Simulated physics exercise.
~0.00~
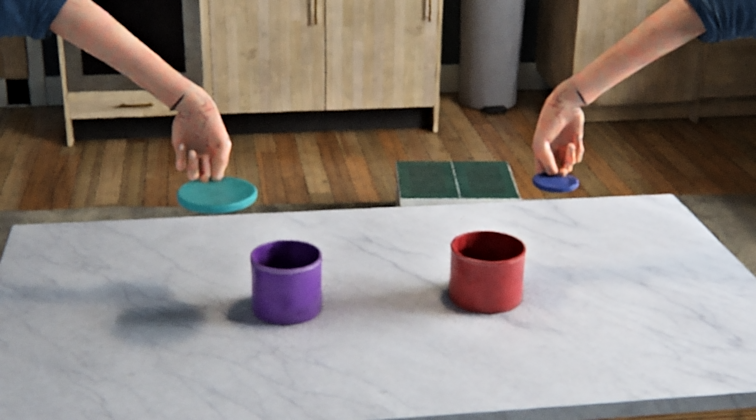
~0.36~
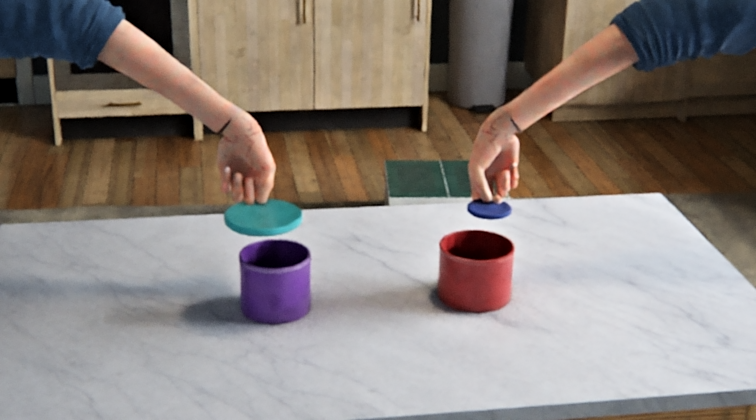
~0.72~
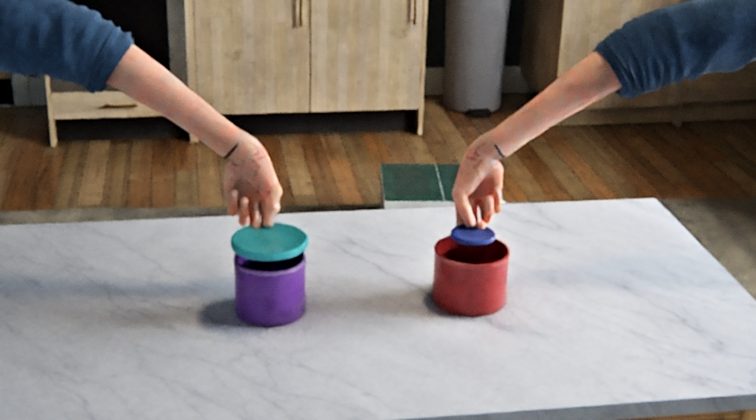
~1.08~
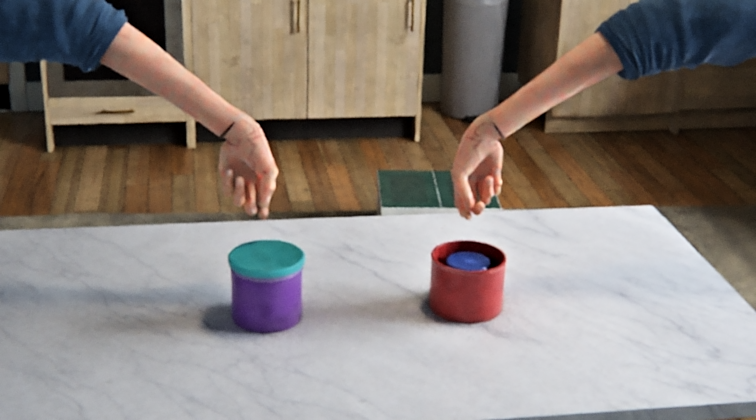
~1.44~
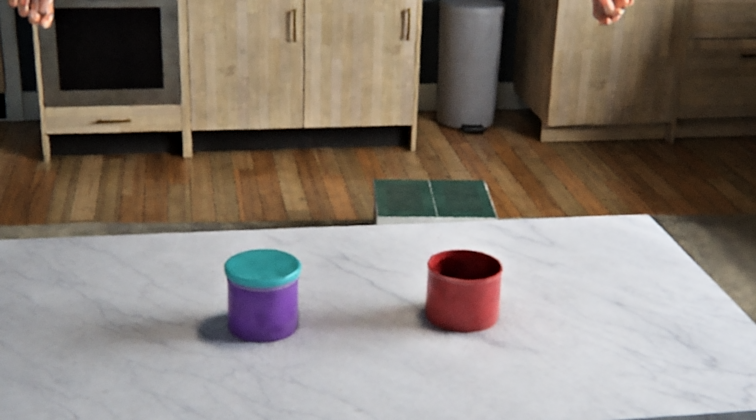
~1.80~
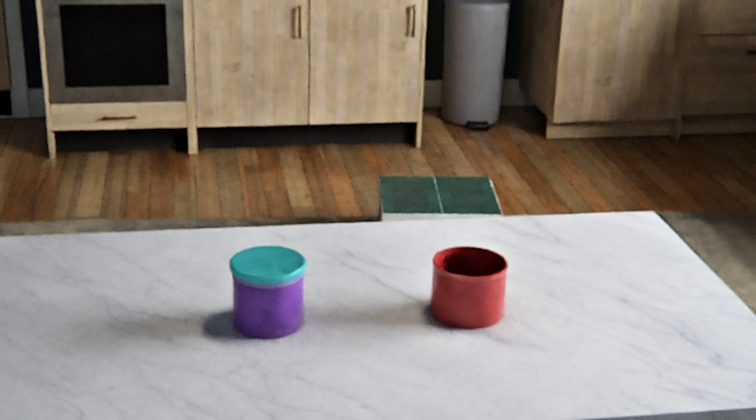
On a marble kitchen counter, two hands lower discs onto pots, the turquoise covering the purple, the blue dropping inside the red.
